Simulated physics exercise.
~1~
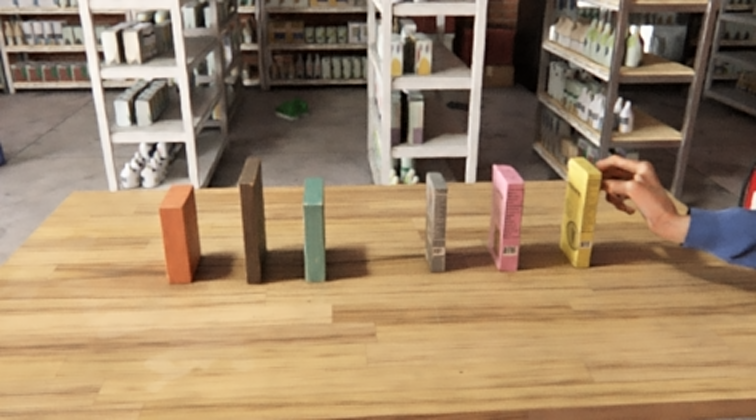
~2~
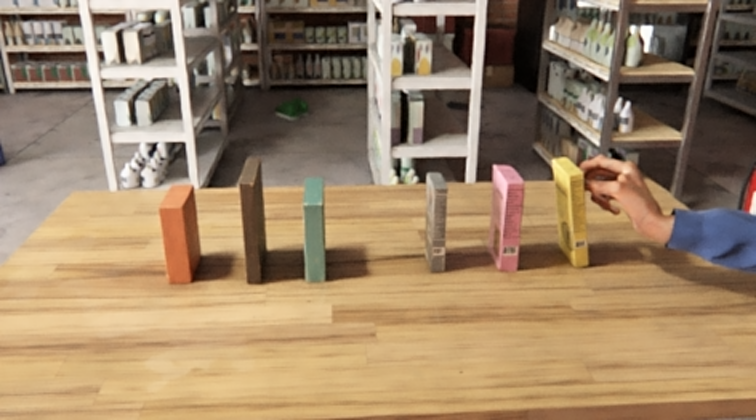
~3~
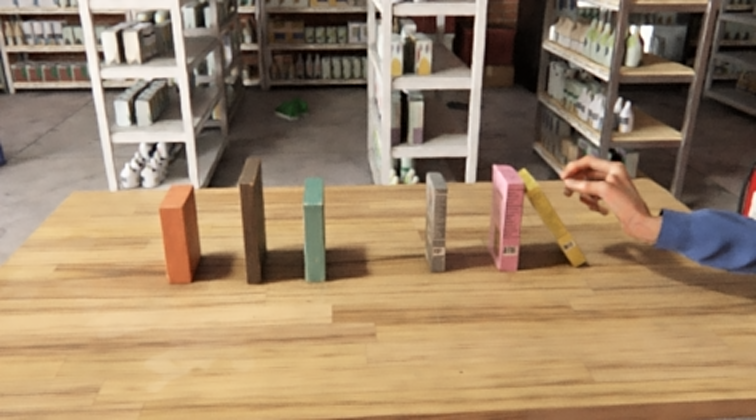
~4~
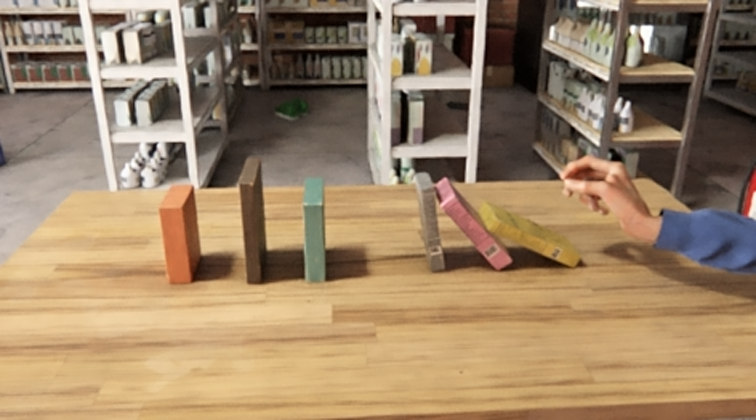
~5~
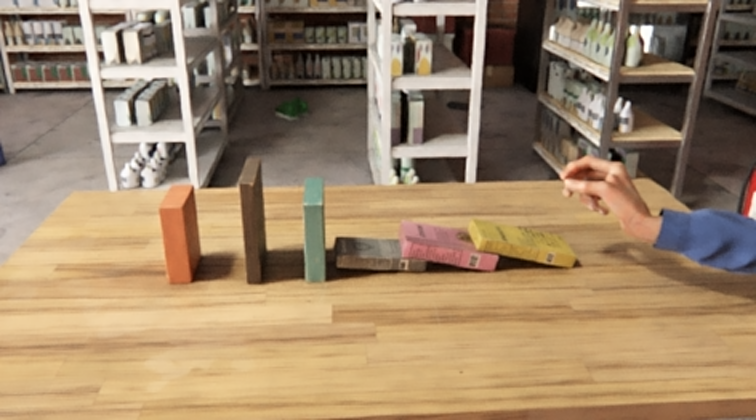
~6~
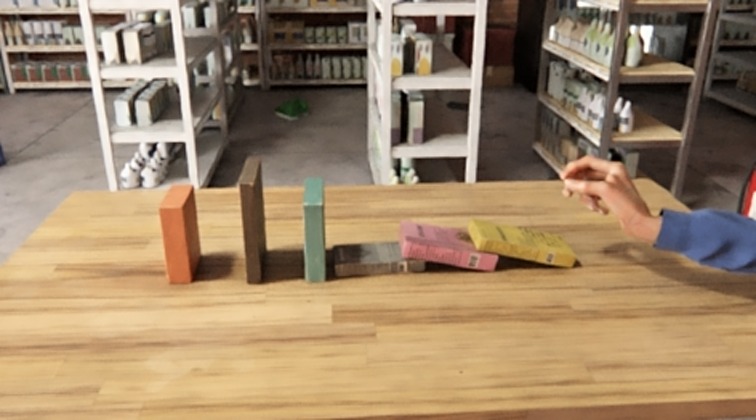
In this clip, a hand tips the yellow packet leftward on a wooden table, toppling the pink packet and then the grey one, which lands flat just short of the turquoise block, leaving it, the black block and the orange board upright.
